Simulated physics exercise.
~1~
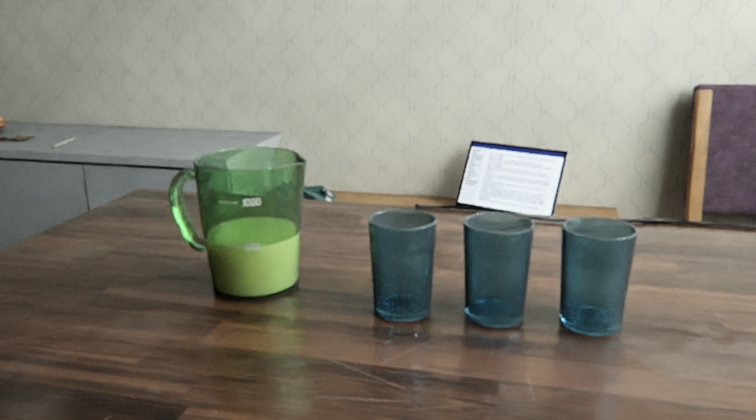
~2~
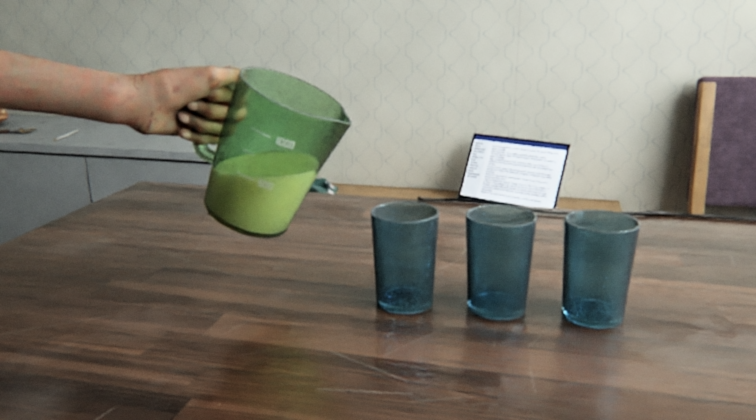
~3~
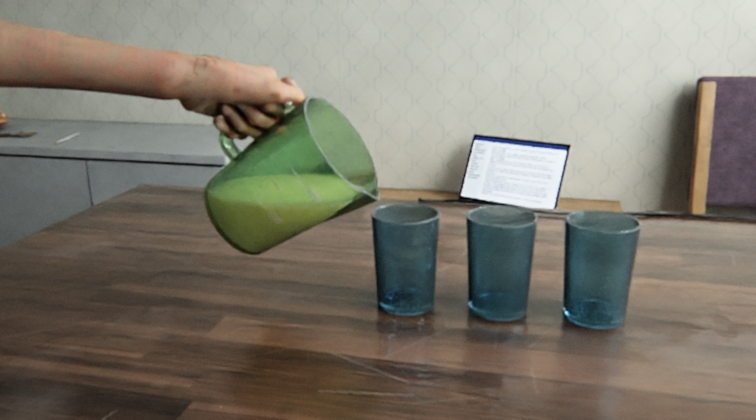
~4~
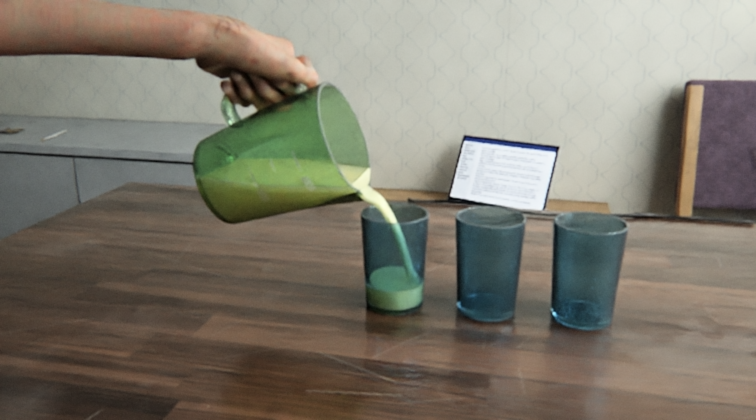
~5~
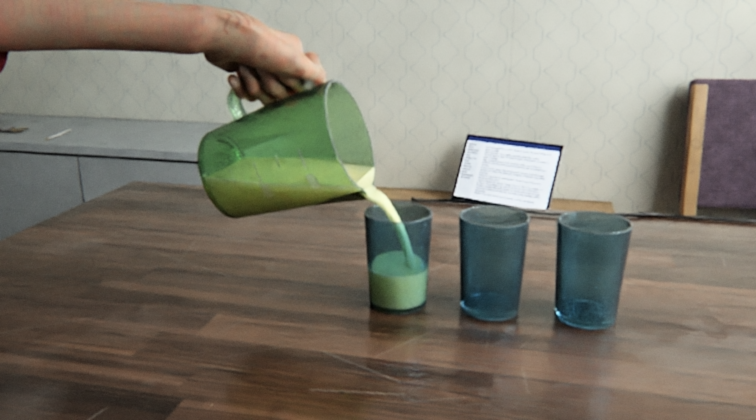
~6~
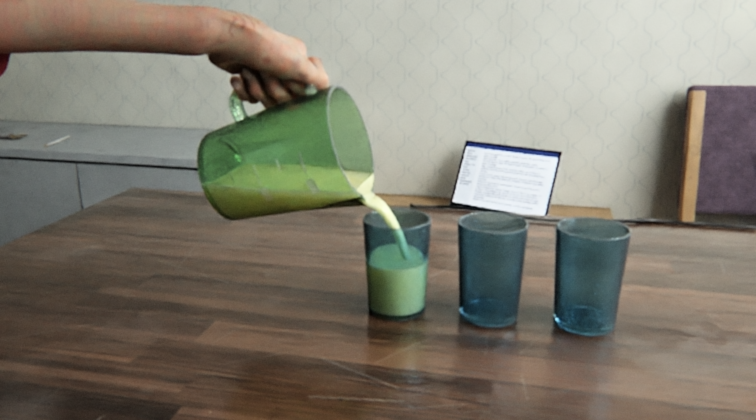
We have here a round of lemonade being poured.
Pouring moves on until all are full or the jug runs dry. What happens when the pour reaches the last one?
Insufficient.
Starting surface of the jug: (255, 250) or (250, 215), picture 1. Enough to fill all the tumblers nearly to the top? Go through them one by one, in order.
Log, in order: Deficit / deficit.
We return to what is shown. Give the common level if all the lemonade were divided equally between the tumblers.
55 per cent, by my count.
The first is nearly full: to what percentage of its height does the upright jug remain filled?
Roughly 20 %.
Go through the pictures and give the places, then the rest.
The first frame shows all stand on the top; jug (252, 219) about a third full; three tumblers, the last at (595, 273).
The second frame shows the hand lifts the jug; jug (270, 153) tipped 25° with all of its load; the first is empty.
In the third frame, the jug is brought over; jug (290, 180) tipped 55° with all of its load; three tumblers, the last at (599, 266).
In the fourth frame, a stream runs into the first tumbler; jug (284, 159) tipped 70° with nearly all of its load; the first is about a quarter full.
In the fifth frame, a stream runs into the first tumbler; jug (289, 155) tipped 70° with about three quarters of its load; three tumblers, the last at (590, 267).
In the sixth frame, a stream runs into the first tumbler; jug (289, 159) tipped 75° with about two thirds of its load; the first is about half full.
Soon after, the first is about three quarters full.
Later, the first is done and the jug has about half of its load.
In the end, the jug is empty with one filled and the next at about three quarters of a serving.
